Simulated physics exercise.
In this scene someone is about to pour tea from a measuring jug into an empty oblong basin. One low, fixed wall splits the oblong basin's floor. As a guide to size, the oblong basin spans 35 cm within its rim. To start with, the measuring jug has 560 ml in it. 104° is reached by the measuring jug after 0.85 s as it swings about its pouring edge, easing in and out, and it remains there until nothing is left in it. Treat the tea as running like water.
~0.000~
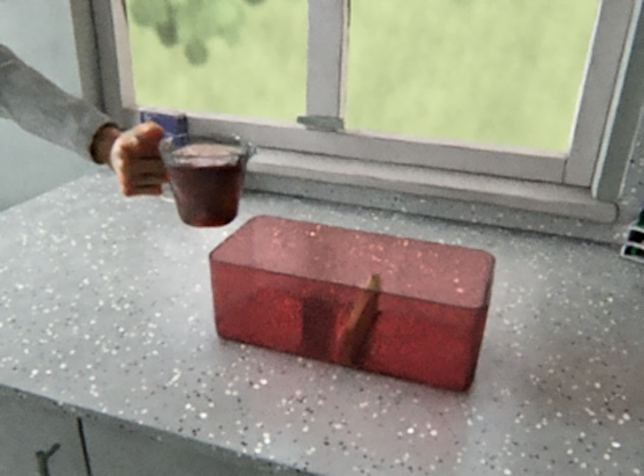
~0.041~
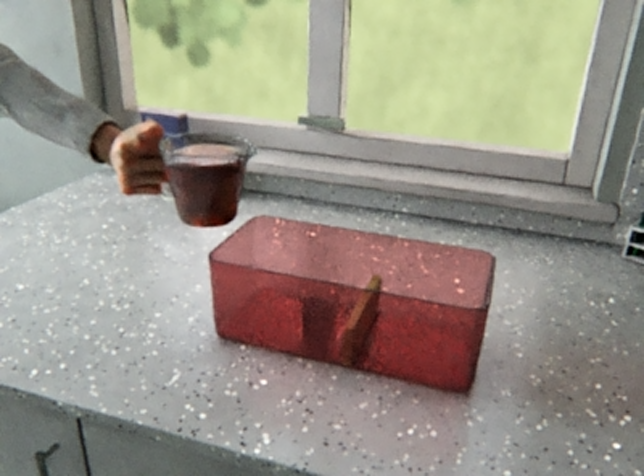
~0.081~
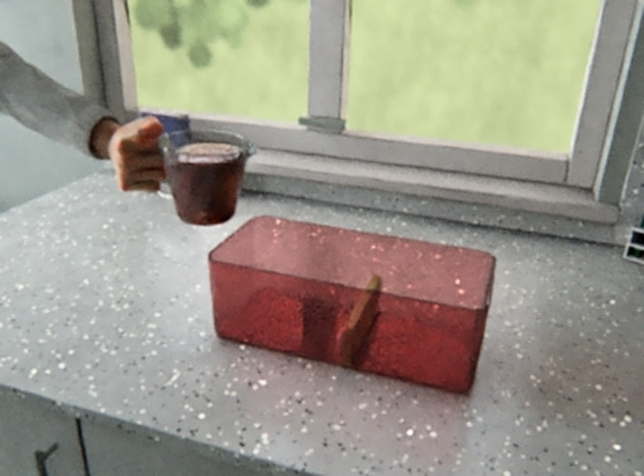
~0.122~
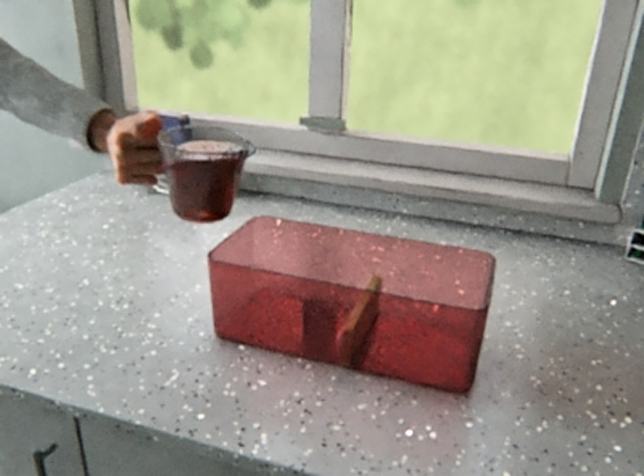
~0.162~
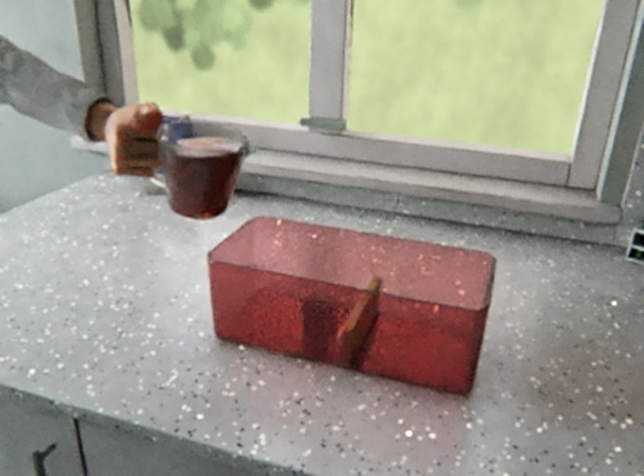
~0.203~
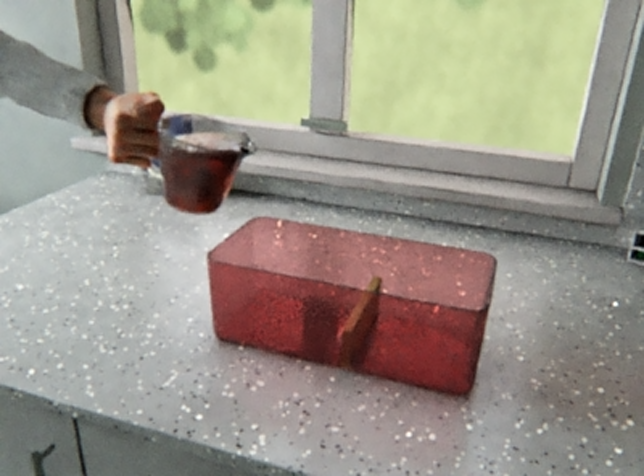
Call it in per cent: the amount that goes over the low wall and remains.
I would put it at about 3 per cent.
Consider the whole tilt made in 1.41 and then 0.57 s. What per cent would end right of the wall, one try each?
Try 1: 5 %; try 2: 5 %.
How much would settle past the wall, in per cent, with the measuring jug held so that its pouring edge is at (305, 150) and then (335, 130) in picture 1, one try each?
80 and 90 %.
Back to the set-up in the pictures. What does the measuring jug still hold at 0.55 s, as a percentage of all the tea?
Around 68 in a hundred.
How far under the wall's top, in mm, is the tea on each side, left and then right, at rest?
Measured: Left around 36 mm, right around 54 mm.
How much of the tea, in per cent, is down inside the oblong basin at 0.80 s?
Near 58 per cent of the total.
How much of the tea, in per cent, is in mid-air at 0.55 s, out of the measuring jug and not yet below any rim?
Estimate: About 28 % of all of it.
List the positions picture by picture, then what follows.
In the first frame, it leans 0°; its right rim is at (257, 153); the tea meets the walls at (173, 151) and (245, 160); the oblong basin's rim runs from (232, 236) to (492, 281); the wall's top is at (364, 300).
In the second frame, it leans 1°; its right rim is at (257, 153); the tea meets the walls at (173, 150) and (245, 160).
In the third frame, it leans 2°; its right rim is at (257, 152); the tea meets the walls at (173, 149) and (245, 157).
In the fourth frame, it leans 5°; its right rim is at (256, 152); the tea meets the walls at (173, 147) and (245, 155).
In the fifth frame, it leans 9°; its right rim is at (256, 152); the tea meets the walls at (172, 143) and (247, 152).
In the sixth frame, it leans 14°; its right rim is at (256, 153); the tea meets the walls at (172, 138) and (248, 149).
By 0.55 s the tilt is 75° and 68 per cent is still to pour, 4 is left of the wall and 0 right of it.
By 0.80 s the tilt is 103° and 11 per cent is still to pour, 57 is left of the wall and 1 right of it.
By 1.06 s the tilt is 104° and 0 per cent is still to pour, 91 is left of the wall and 2 right of it.
By 1.35 s the tilt is 104° and 0 per cent is still to pour, 92 is left of the wall and 3 right of it.
At rest 92 per cent lies left of the wall, 3 right of it and 5 outside.
